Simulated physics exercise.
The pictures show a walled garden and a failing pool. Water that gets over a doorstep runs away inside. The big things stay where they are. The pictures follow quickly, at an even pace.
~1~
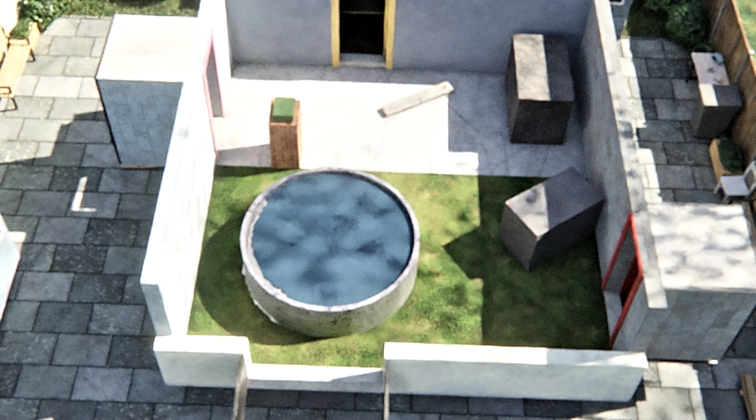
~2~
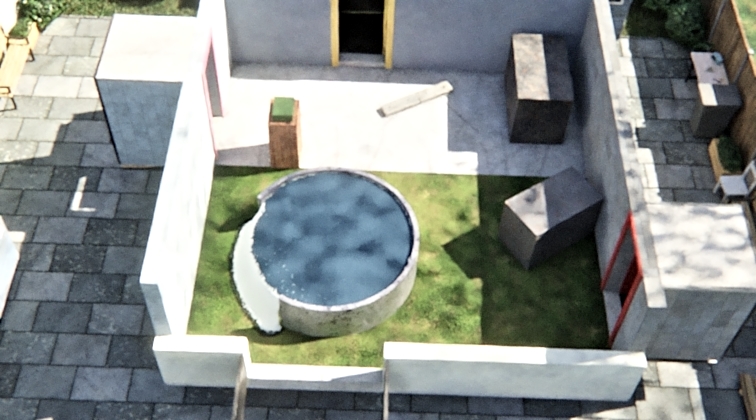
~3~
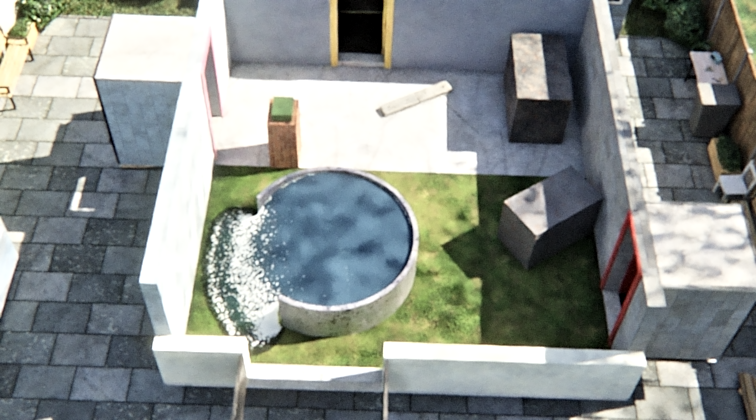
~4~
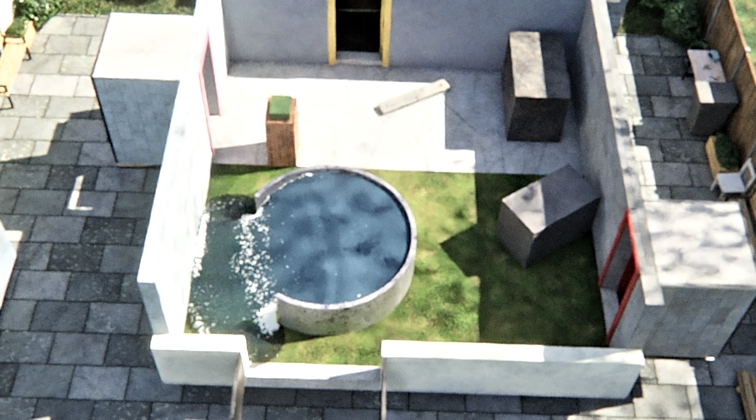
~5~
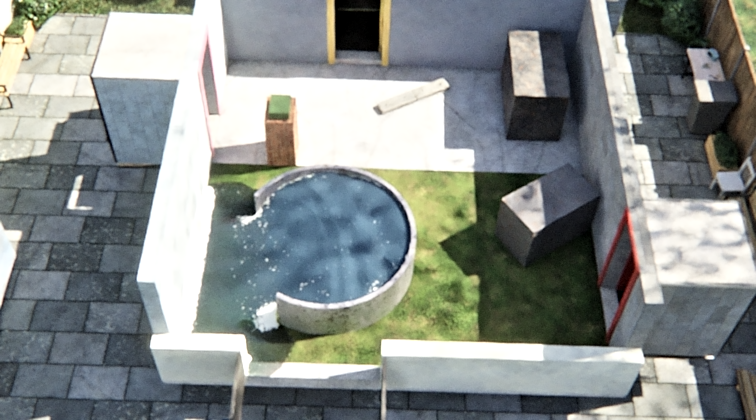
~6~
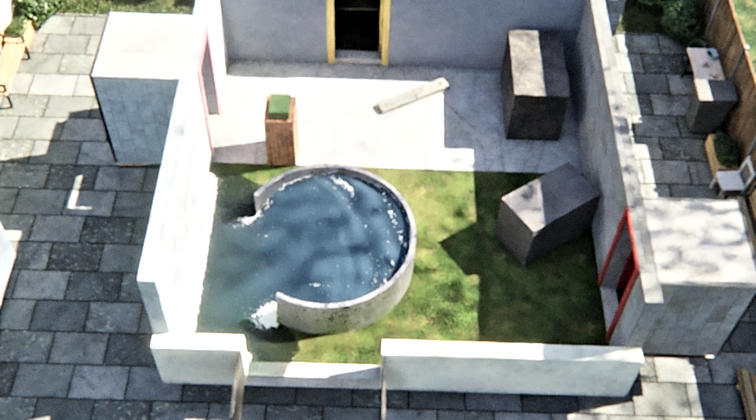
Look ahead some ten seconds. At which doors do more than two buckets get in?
The red door holds within the limit; the yellow door holds within the limit; the pink door floods.
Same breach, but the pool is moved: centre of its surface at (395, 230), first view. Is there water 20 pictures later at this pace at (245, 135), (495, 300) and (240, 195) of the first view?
In turn: Covered, dry, awash.
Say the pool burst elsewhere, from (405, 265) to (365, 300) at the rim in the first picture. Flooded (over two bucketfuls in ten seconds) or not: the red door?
One by one: Red lets more in.
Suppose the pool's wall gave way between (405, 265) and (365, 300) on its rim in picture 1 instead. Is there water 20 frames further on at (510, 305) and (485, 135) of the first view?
In turn: Flooded, dry.
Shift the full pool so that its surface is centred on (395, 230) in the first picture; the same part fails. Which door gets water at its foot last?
It is the one in red.
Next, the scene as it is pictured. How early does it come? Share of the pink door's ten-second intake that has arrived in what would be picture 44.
Roughly 50 per cent.
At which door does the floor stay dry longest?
Last comes the one in red.
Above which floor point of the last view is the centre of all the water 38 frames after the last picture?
At about (317, 219).
A moment on, water covers 15 % of the floor; the red door not reached, the yellow door not reached, the pink door wet at the sill, nothing in.
Next, water covers 30 % of the floor; the red door not reached, the yellow door not reached, the pink door under two buckets in.
Then, water covers 45 % of the floor; the red door not reached, the yellow door wet at the sill, nothing in, the pink door under two buckets in.
Later, water covers 80 % of the floor; the red door not reached, the yellow door wet at the sill, nothing in, the pink door over two buckets in.
In the end, water covers 95 % of the floor; the red door wet at the sill, nothing in, the yellow door wet at the sill, nothing in, the pink door over two buckets in.
